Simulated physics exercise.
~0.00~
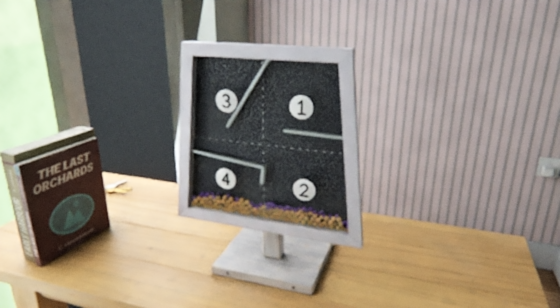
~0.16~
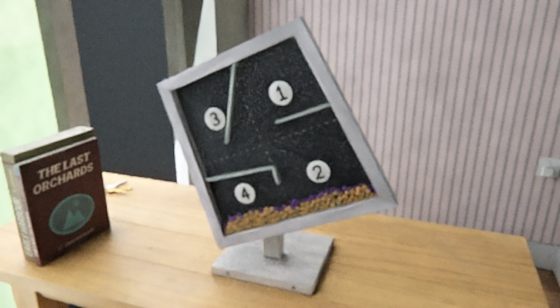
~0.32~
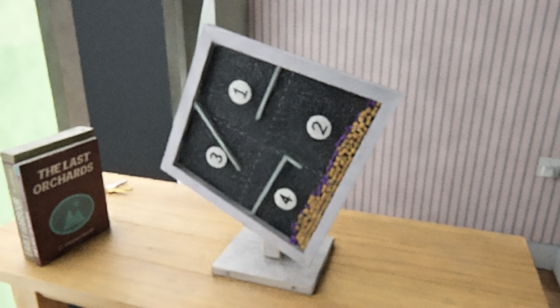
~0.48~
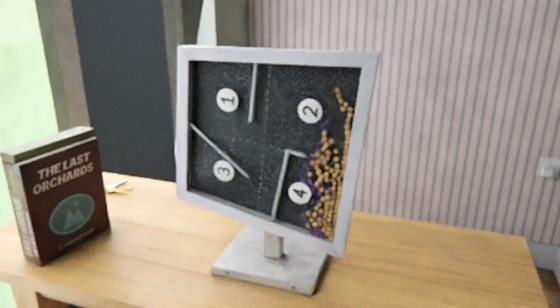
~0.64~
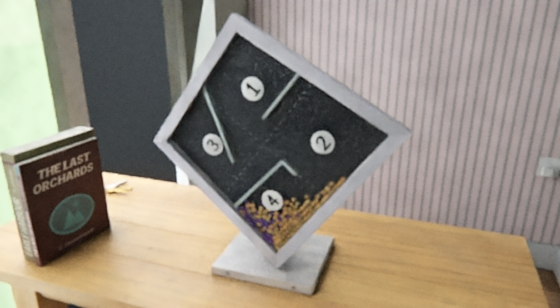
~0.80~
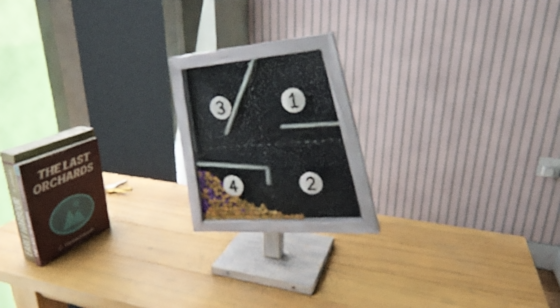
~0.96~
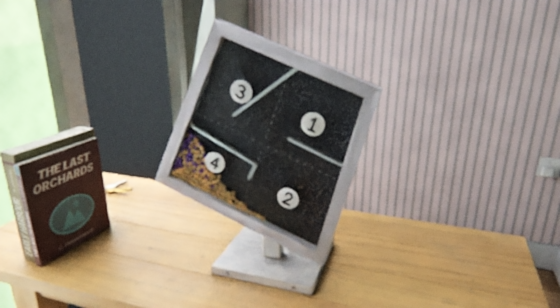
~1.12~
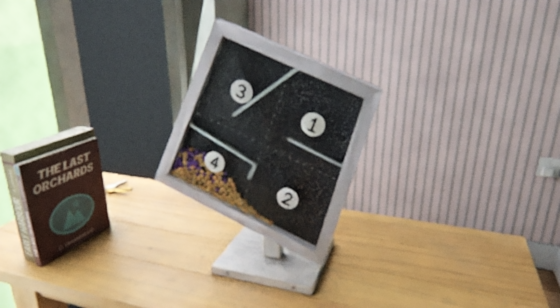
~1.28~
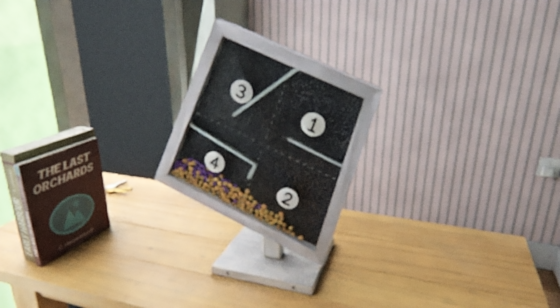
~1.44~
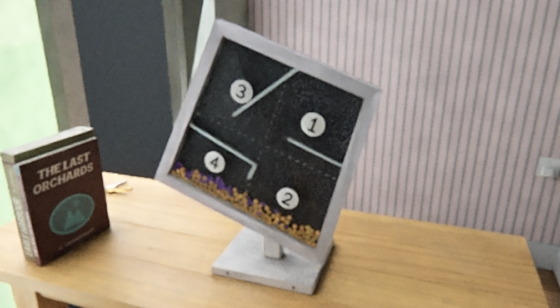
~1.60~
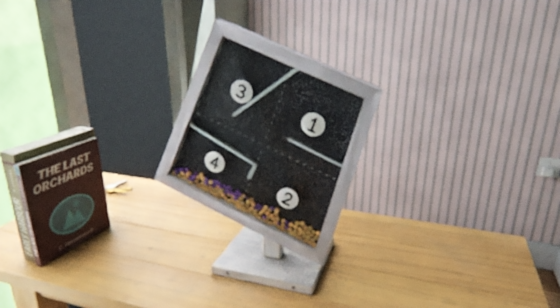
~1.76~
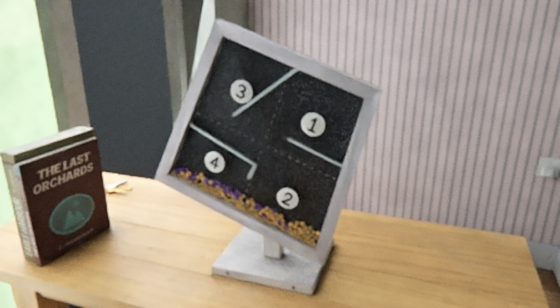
On a wooden table beside a dark red book, a square, clear-faced case on a stand holds a low layer of tan chickpeas and smaller purple ones beneath four numbered quarters. The case turns anticlockwise until it lies nearly on its side, and the chickpeas slide right, heaping mostly in quarter four. It then swings back clockwise past level, carrying the heap into the left corner of that quarter. Once the case stops, tilted clockwise, the chickpeas spill down to the right along the lower edge. They settle across quarters four and two, with most purple ones in four.
